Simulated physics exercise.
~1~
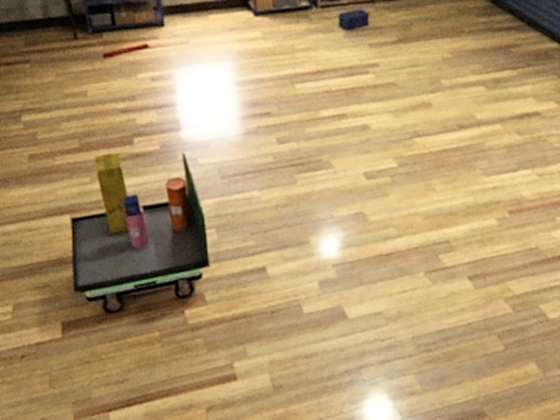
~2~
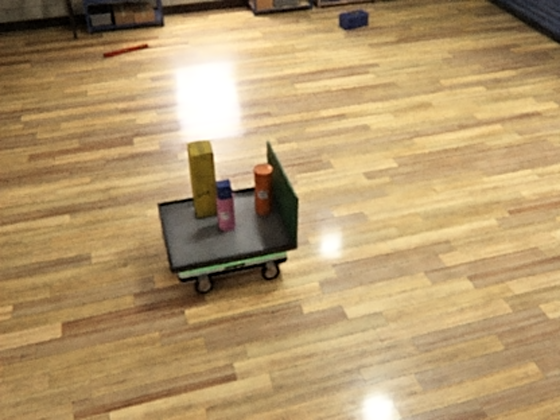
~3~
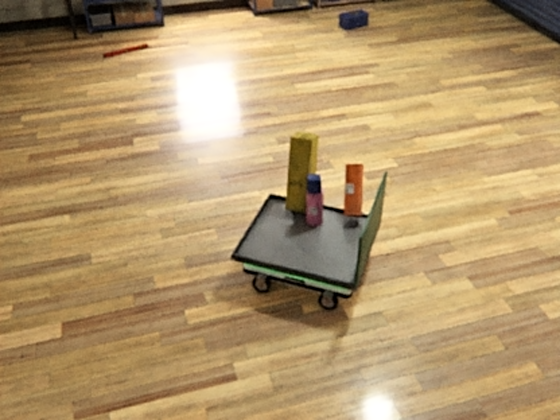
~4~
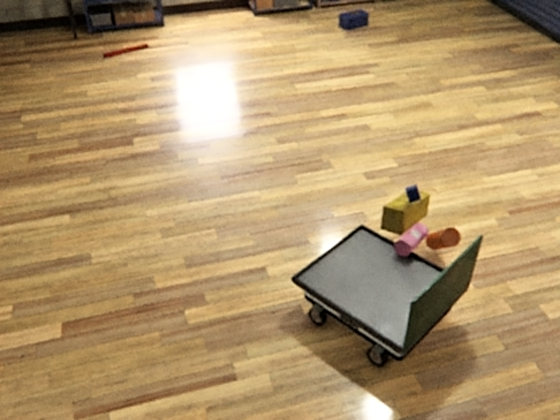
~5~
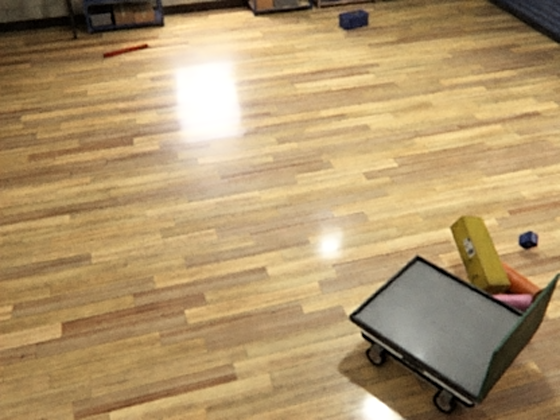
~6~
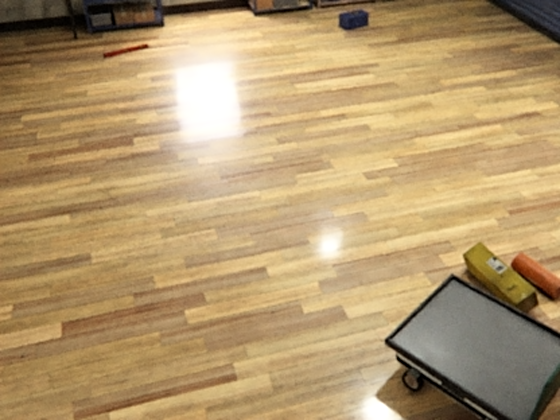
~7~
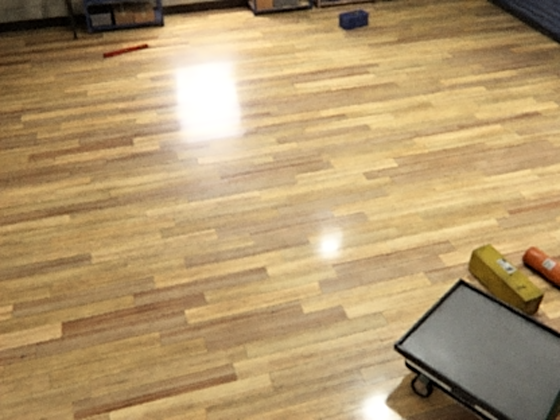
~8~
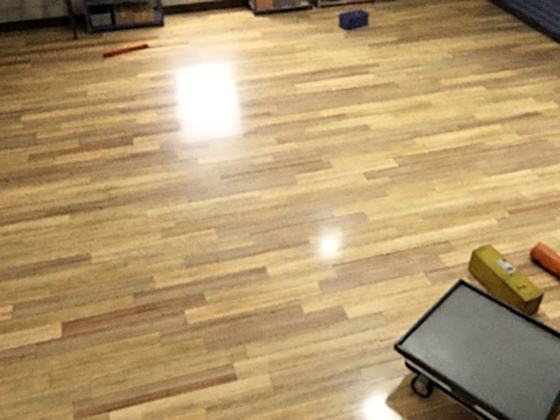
A cart rolls right and turns, spilling its boxes and canisters onto the wooden floor.
